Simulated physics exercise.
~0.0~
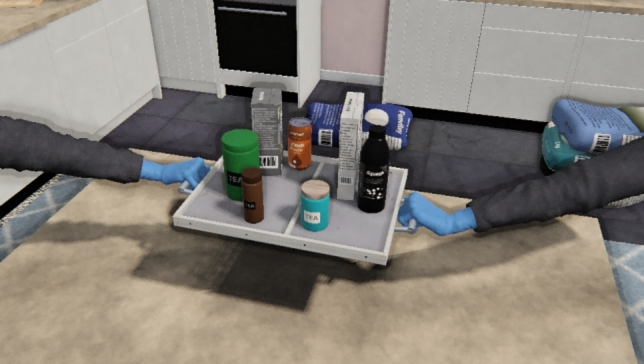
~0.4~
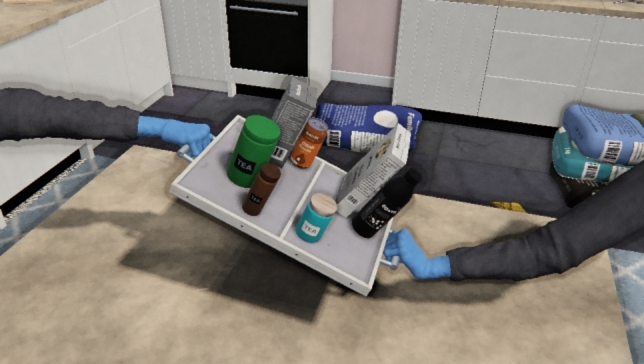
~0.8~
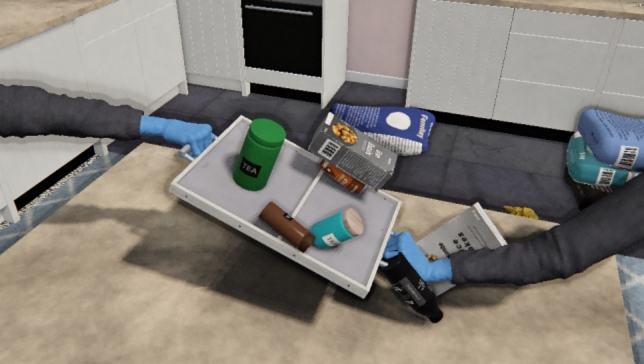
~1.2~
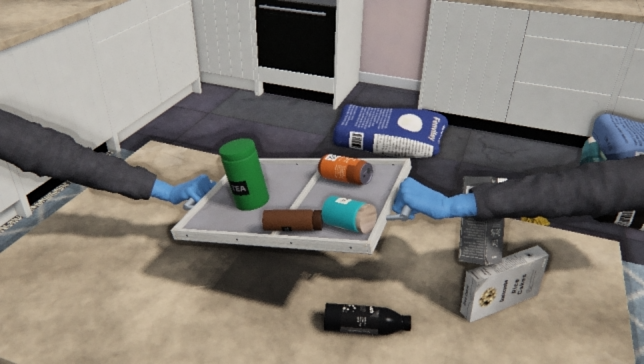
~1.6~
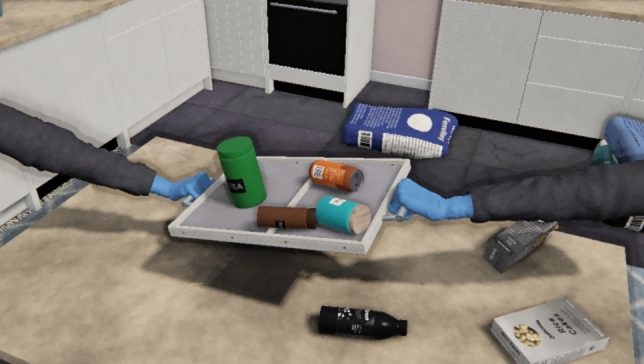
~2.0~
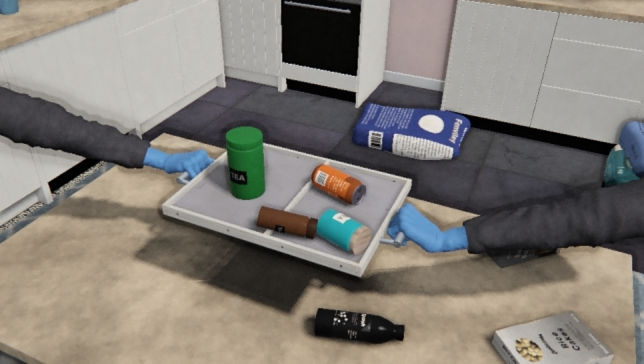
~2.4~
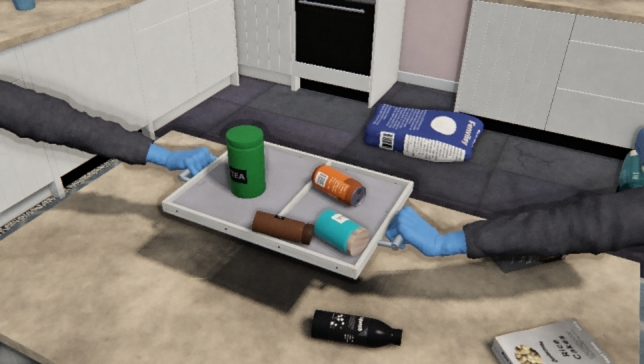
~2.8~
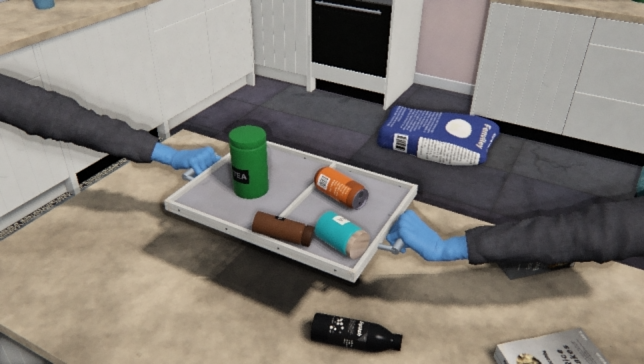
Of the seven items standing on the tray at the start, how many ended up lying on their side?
Six of them ended up on their side, which were the orange can, black bottle, white packet, turquoise jar, brown shaker and grey carton.
